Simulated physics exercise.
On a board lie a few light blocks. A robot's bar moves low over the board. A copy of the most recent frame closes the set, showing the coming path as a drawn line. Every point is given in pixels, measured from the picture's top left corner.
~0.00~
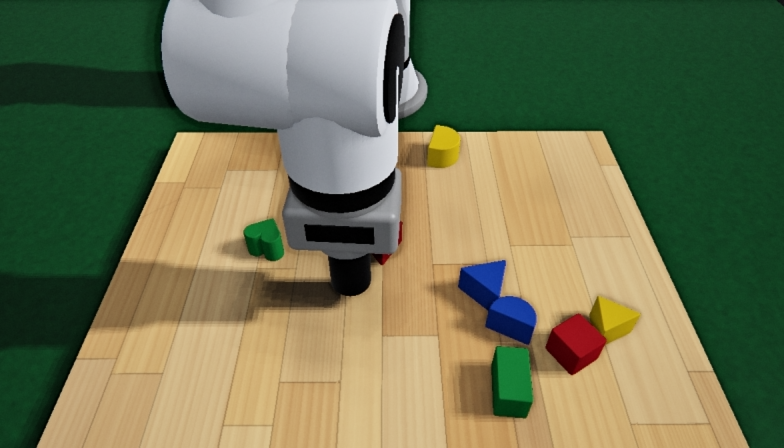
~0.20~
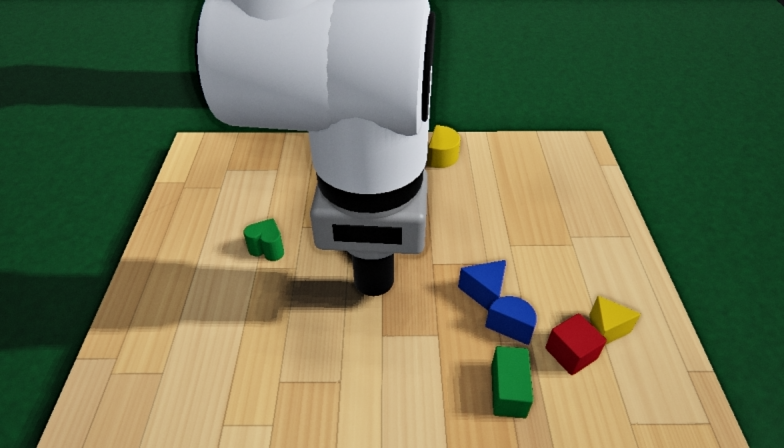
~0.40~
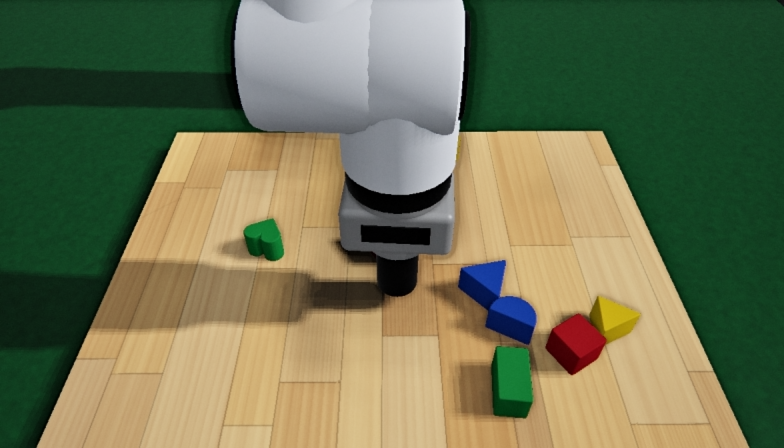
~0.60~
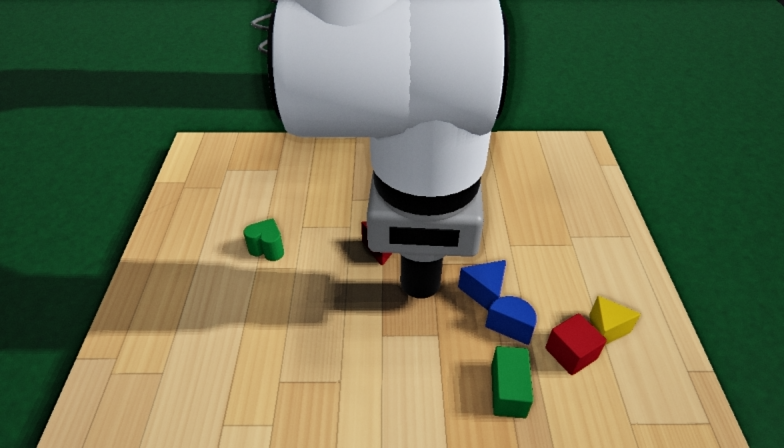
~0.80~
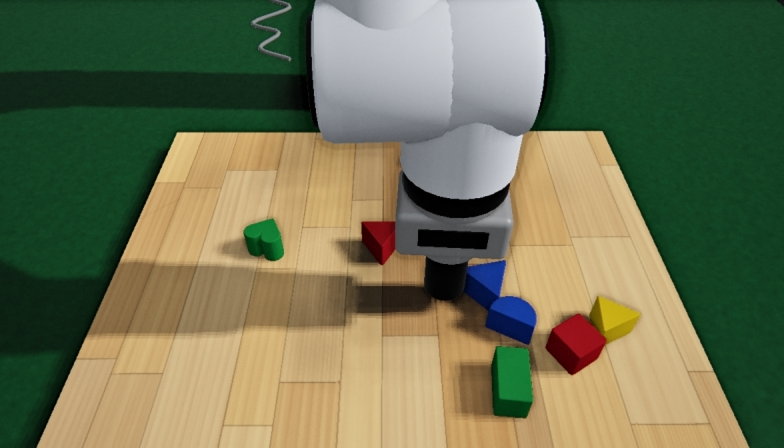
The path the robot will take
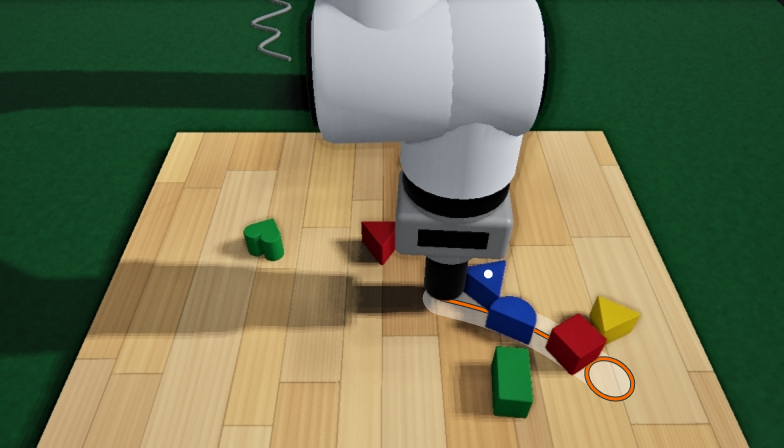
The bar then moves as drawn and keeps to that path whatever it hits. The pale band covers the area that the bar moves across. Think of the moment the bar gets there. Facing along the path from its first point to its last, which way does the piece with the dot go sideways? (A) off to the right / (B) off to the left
Option B.
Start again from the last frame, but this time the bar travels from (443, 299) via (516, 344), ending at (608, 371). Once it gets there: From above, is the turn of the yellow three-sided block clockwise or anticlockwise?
Its rotation is counterclockwise.
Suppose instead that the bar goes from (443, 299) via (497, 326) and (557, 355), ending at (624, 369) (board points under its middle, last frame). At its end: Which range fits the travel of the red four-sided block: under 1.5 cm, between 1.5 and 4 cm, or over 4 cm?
Long: Over 4 cm.
The drawn path runs from (443, 299) via (498, 315) and (554, 341), ending at (610, 378); the dot is on the blue three-sided block.
The first path, step by step. One third of the way, bar at (503, 303); blue three-sided block at (516, 272), turned 20° anticlockwise; blue D-shaped block at (542, 322); red four-sided block at (588, 339), turned 15° anticlockwise.
Two thirds of the way, bar at (561, 330); blue three-sided block at (517, 272), turned 20° anticlockwise; blue D-shaped block at (583, 364), turned 55° clockwise; red four-sided block at (618, 357), turned 70° anticlockwise.
At the end, bar at (616, 366); blue three-sided block at (517, 272), turned 20° anticlockwise; green oblong not moved; blue D-shaped block at (607, 403), turned 110° clockwise; red four-sided block at (670, 382), turned 95° anticlockwise; yellow three-sided block not moved.
